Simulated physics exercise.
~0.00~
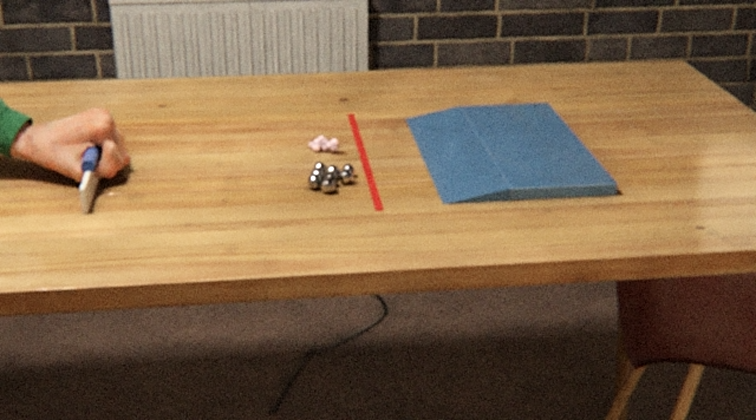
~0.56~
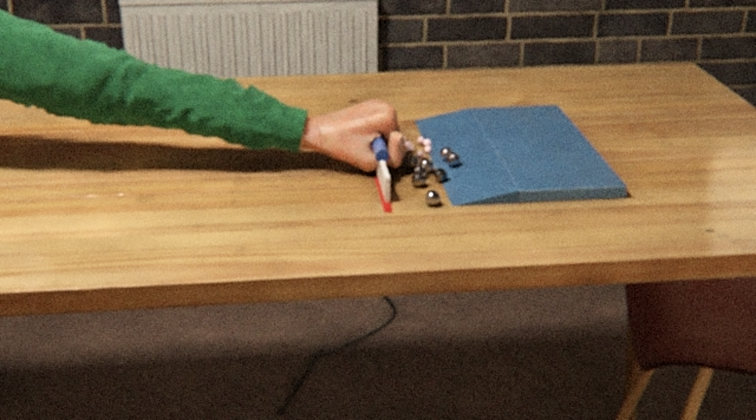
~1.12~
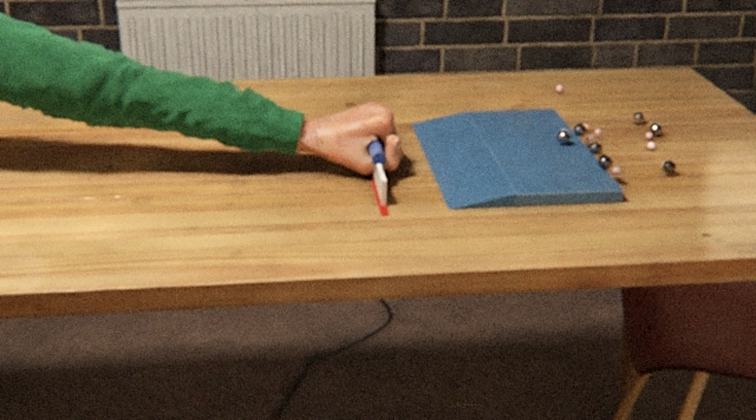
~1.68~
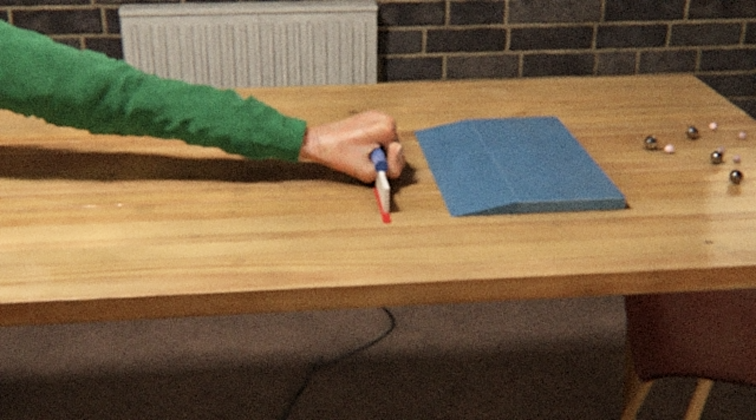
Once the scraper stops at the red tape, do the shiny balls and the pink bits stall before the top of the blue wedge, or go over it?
Both groups go over the top, with shiny balls and pink bits ending up on the table to the right of the blue wedge.
